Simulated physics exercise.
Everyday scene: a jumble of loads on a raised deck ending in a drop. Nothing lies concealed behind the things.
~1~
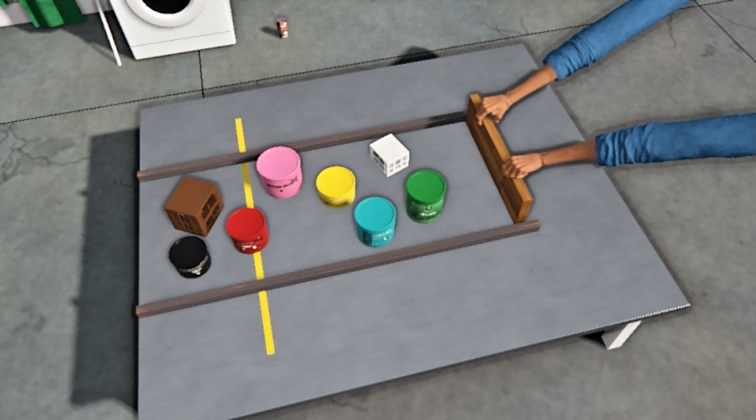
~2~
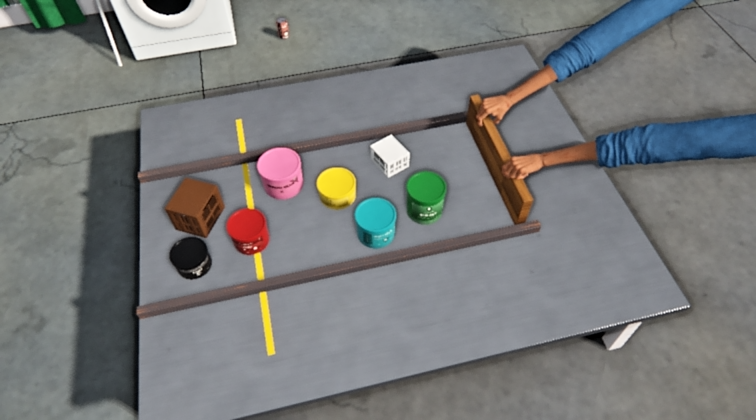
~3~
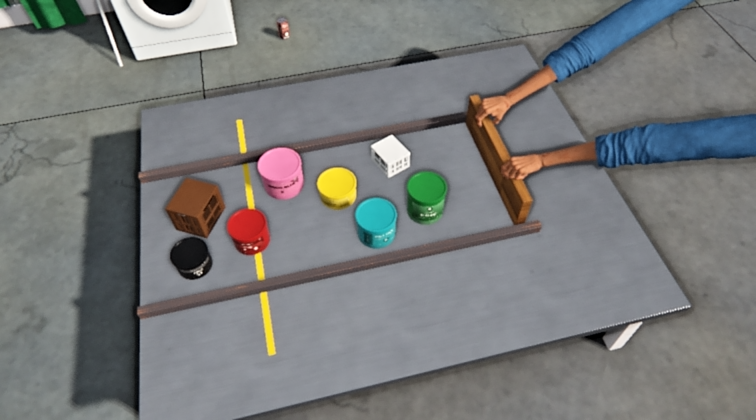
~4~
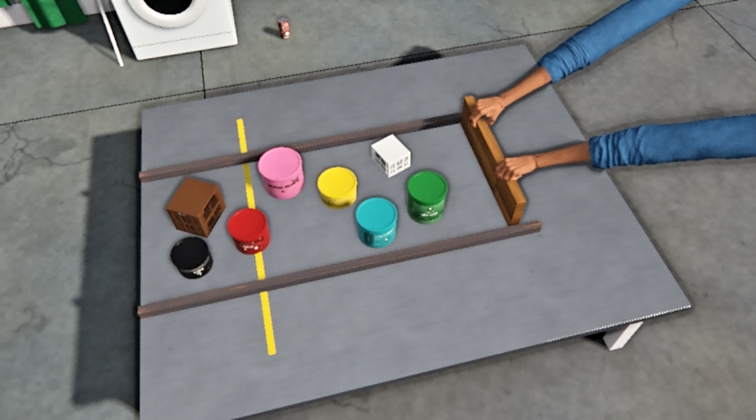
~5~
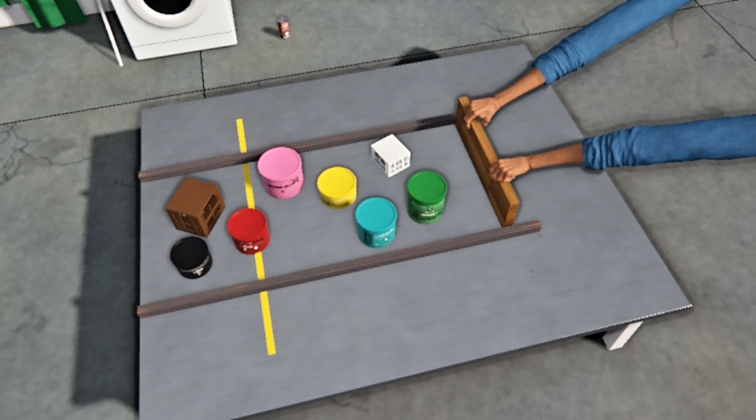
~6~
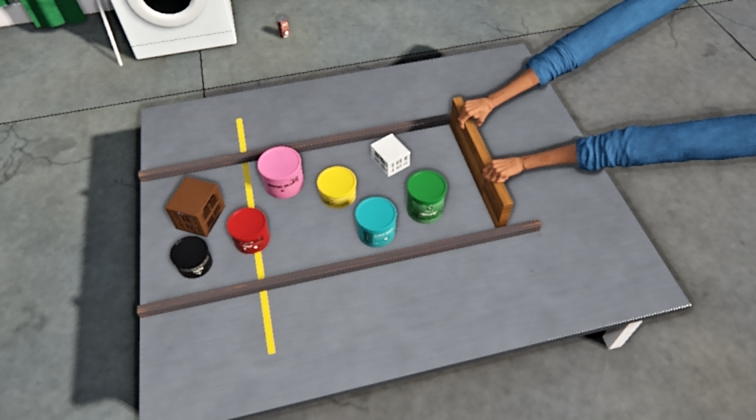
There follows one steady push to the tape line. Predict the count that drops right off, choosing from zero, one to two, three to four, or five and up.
It ends with every one still up.
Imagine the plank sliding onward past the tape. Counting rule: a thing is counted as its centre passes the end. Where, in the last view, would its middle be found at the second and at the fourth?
First roughly (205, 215), later roughly (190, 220).
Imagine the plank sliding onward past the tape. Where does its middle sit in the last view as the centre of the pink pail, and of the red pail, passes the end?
Approx. (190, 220) for the first, approx. (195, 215) for the second.
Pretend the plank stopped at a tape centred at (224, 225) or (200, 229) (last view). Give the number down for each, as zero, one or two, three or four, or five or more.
For the first place I'd say none, and for the second 1 or 2.
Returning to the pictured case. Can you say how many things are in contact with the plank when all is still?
In total, 4.
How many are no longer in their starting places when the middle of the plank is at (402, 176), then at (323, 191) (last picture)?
3 and 5.
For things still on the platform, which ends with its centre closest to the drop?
The black pail is foremost.
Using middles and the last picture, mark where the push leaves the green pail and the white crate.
Result: One about (233, 227), other about (233, 175).
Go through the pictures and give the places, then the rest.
In the first picture, black pail (191, 258); brown crate (195, 207); red pail (248, 231); plank (496, 157); tape (252, 219).
In the second picture, brown crate (196, 208); yellow pail (337, 189).
In the third picture, red pail (249, 232); green pail (426, 199).
In the fourth picture, black pail (193, 258); pink pail (282, 174).
In the fifth picture, brown crate (197, 208); plank (484, 160).
In the sixth picture, black pail (192, 258); brown crate (196, 207); red pail (249, 231); plank (478, 161); tape (253, 219).
Early on, none off yet; black pail at rest near (192, 258); brown crate at rest near (196, 207); red pail at rest near (249, 231).
Finally, the number that fall off is zero.
